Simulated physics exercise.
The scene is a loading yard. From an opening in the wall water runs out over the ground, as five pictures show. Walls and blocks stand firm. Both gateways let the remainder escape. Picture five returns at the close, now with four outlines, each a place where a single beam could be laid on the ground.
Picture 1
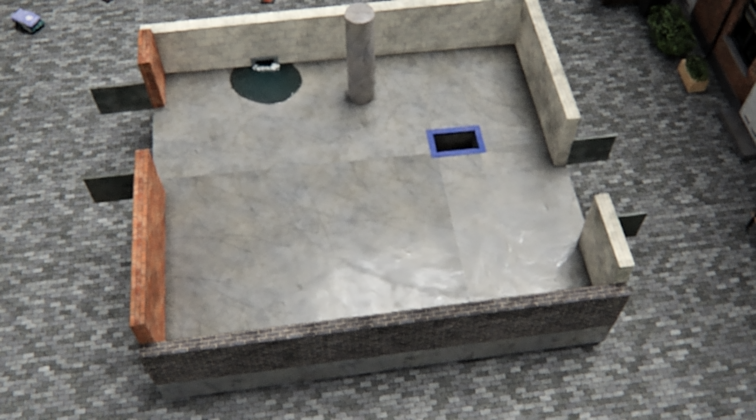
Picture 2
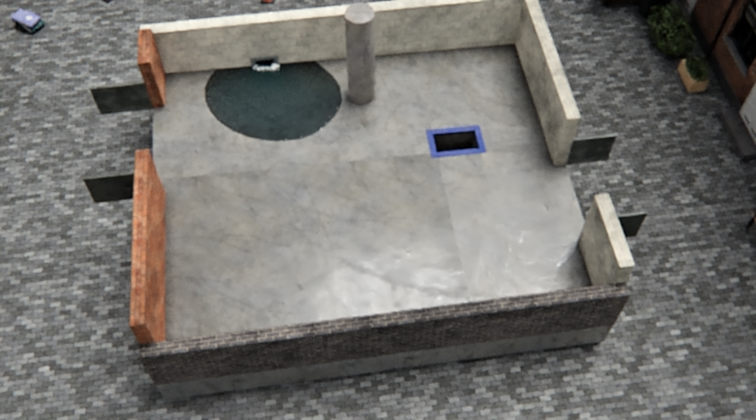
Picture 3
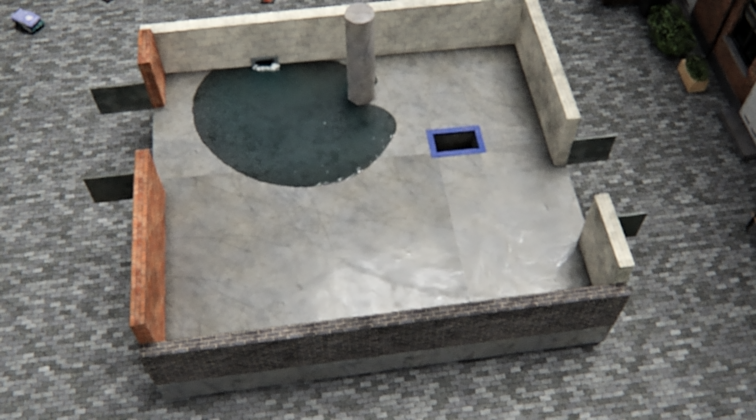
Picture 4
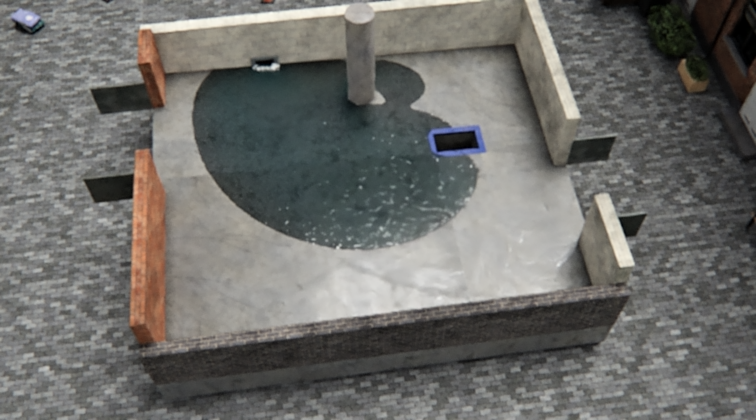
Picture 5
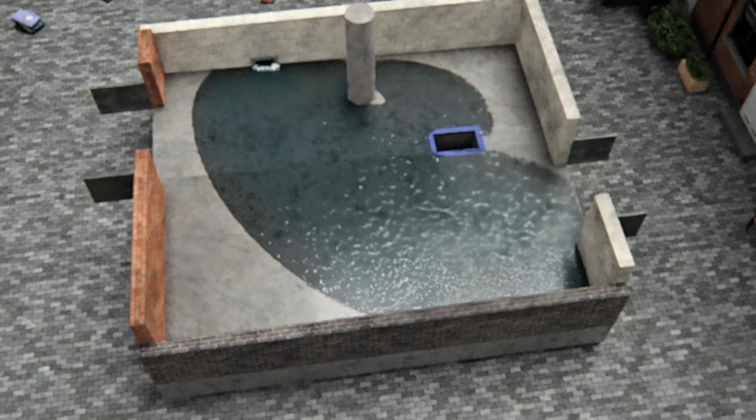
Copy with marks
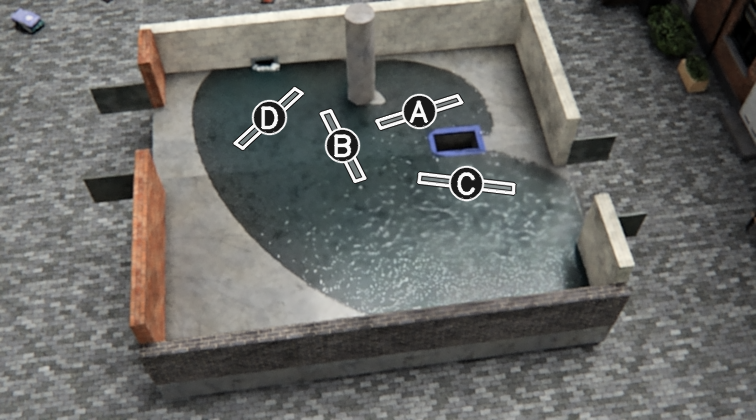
Dark water spreads from the back wall across the walled yard, passing a pillar and reaching a blue-edged gully.
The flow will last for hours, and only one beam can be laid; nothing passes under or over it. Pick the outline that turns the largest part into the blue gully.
C works best here.
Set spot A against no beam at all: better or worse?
Spot A is worse.
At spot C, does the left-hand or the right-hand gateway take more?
The right gate.
On the marked copy, A from (378, 124) to (459, 99); B from (325, 112) to (359, 179); C from (419, 178) to (513, 188); D from (238, 145) to (298, 91).
For spot A, about 6 % of the stream runs into the blue gully, about 94 % out by the gates.
For spot B, about 9 % of the stream runs into the blue gully, about 90 % out by the gates.
For spot C, about 13 % of the stream runs into the blue gully, about 86 % out by the gates.
For spot D, about 8 % of the stream runs into the blue gully, about 91 % out by the gates.
